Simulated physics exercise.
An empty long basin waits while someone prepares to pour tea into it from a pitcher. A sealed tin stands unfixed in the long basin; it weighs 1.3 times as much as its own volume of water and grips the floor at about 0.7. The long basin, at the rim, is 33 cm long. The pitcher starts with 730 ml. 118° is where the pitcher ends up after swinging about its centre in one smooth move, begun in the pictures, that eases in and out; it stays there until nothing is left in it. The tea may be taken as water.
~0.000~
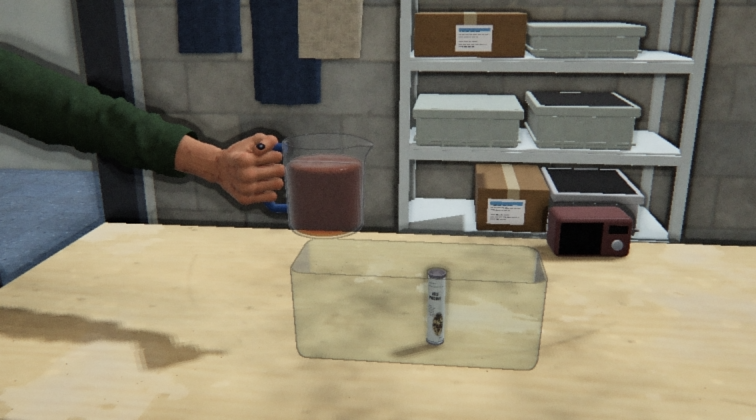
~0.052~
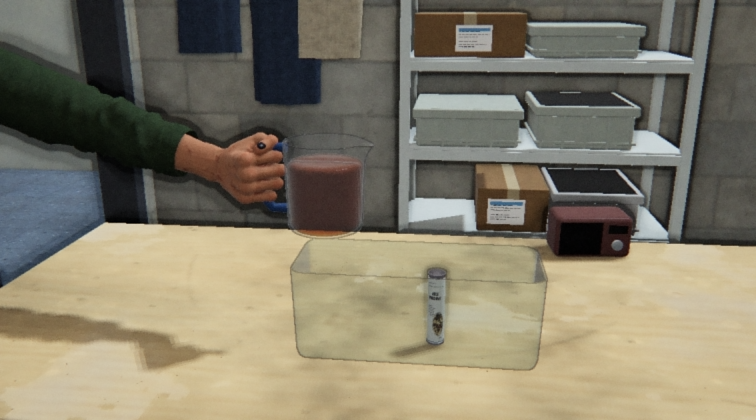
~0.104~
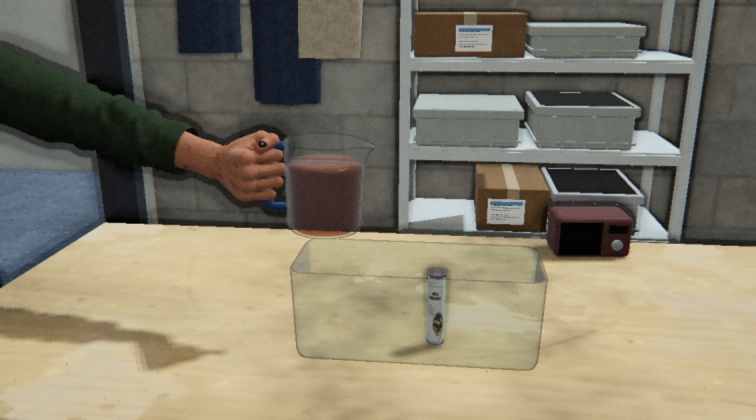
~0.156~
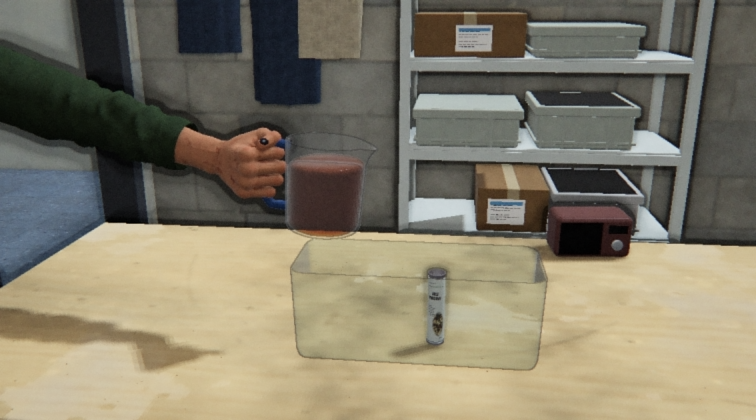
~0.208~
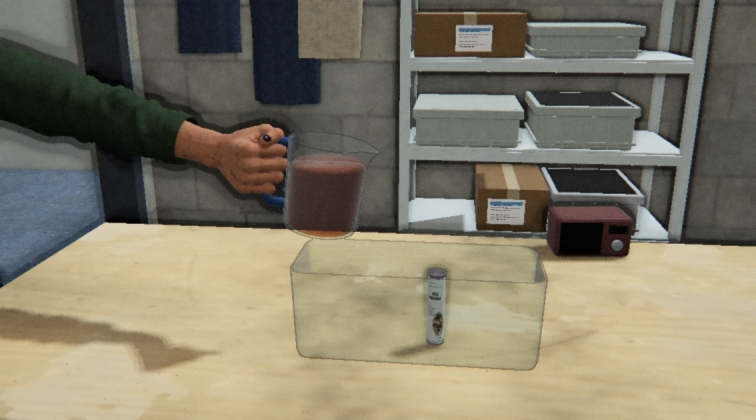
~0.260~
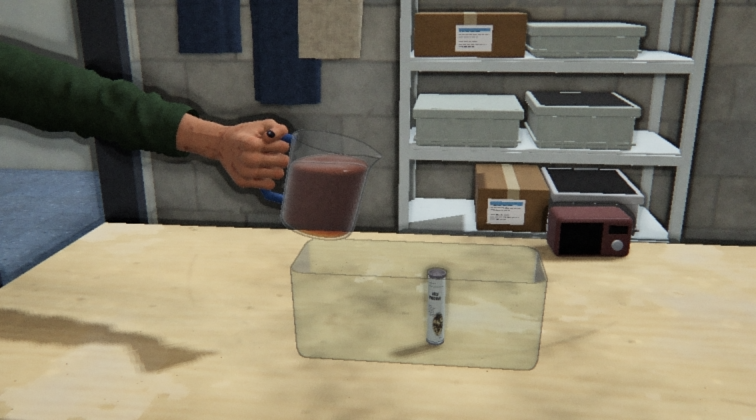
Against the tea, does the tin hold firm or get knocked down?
It gets knocked down.
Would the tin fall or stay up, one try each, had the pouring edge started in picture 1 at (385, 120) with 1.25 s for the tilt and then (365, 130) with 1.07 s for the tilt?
Run one: It tumbles. Run two: It tumbles.
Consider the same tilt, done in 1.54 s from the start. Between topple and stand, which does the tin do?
Result: Tin tipped over.
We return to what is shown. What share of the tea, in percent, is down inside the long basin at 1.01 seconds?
The share is close to 74 percent.
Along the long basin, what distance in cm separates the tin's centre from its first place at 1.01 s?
Close to 8 cm.
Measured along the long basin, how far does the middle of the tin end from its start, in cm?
Looks like roughly 8.0 cm in total.
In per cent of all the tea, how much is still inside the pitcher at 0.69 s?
80 %.
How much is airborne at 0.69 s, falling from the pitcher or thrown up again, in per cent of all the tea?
About 14 per cent.
After 0.69 s the tilt is 73° and 80 per cent is still to pour; the tin stands where it began.
After 1.01 s the tilt is 111° and 17 per cent is still to pour; the tin lies on its side.
After 1.35 s the tilt is 118° and 0 per cent is still to pour; the tin lies on its side.
After 1.71 s the tilt is 118° and 0 per cent is still to pour; the tin lies on its side.
In the end the tin lies on its side.
